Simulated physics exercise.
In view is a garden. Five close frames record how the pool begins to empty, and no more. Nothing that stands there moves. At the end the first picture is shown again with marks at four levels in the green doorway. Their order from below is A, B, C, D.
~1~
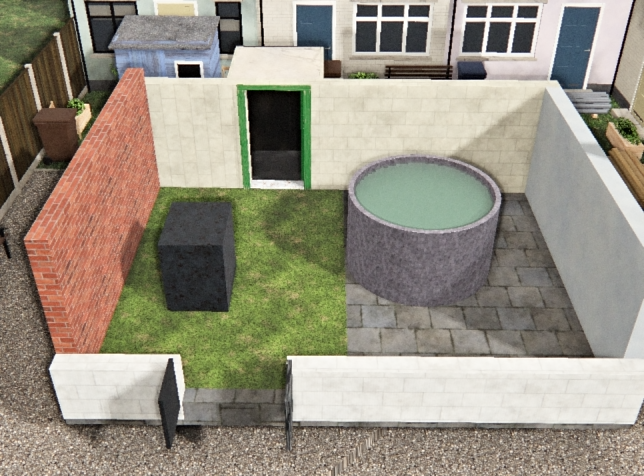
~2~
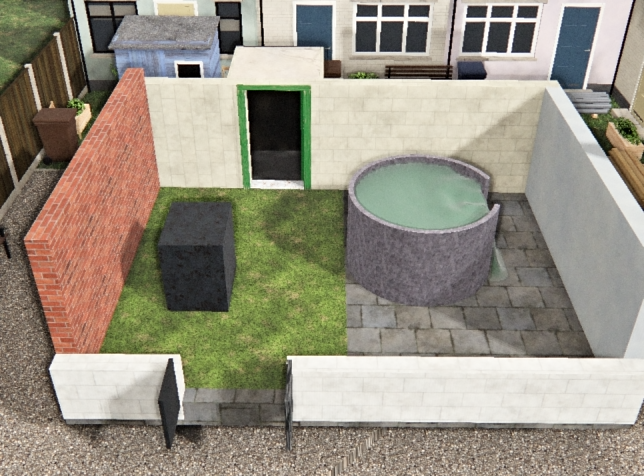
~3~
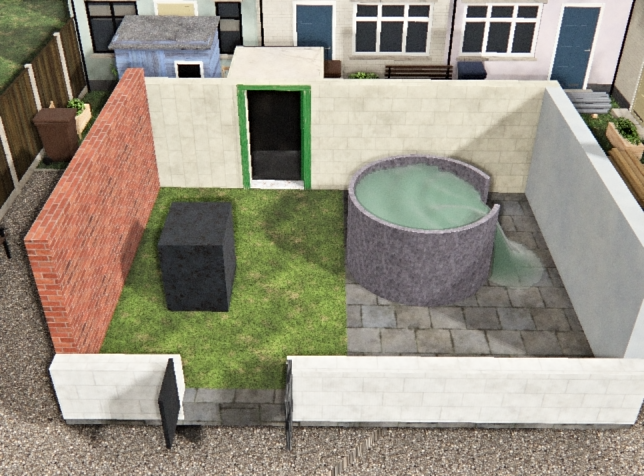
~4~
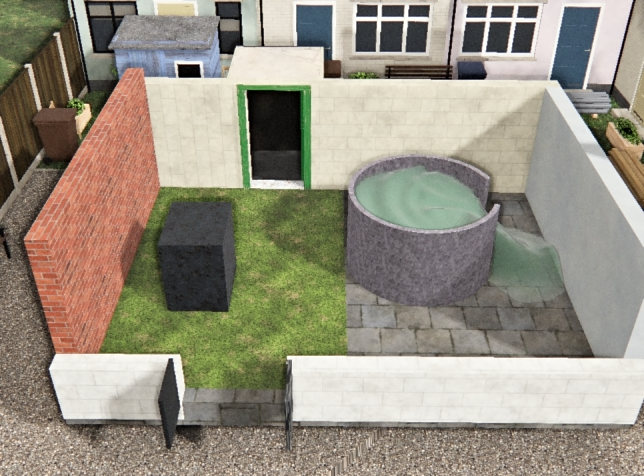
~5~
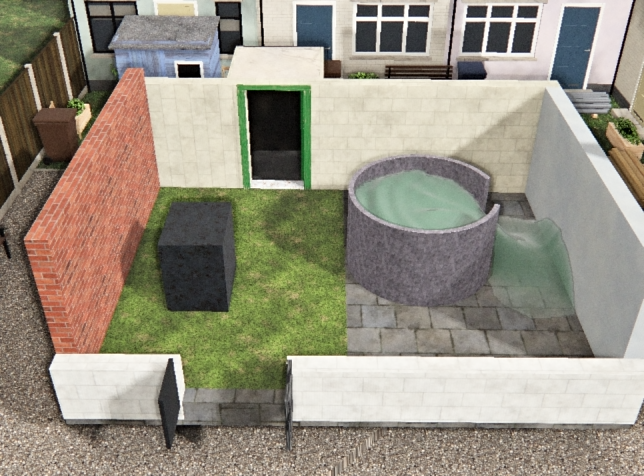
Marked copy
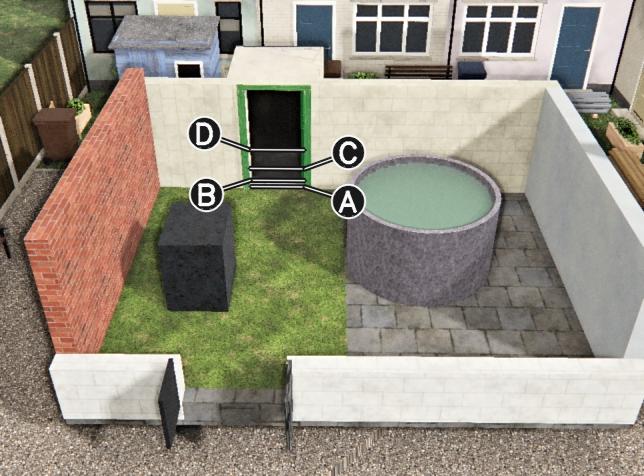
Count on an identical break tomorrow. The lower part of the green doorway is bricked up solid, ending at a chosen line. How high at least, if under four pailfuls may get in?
The limit is B.
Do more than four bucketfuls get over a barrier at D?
No.
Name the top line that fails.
A.
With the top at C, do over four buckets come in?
No.
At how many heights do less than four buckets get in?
Three of the four.
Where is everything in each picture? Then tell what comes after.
The first frame shows water in the pool at rest, its middle at (424, 195); foot of the green doorway at (278, 189); open gate at (233, 352).
In the second frame, 1 % of the ground under water, visible out to (493, 279).
In the third frame, 3 % of the ground under water, visible out to (539, 267).
In the fourth frame, 6 % of the ground under water, visible out to (563, 286).
In the fifth frame, 9 % of the ground under water, visible out to (536, 221).
In white, A at (277, 186); B at (277, 180); C at (277, 168); D at (276, 149); from the bottom up A, B, C, D.
For line A, about 13 bucketfuls get in.
For line B, nothing gets over.
For line C, nothing gets over.
For line D, nothing gets over.
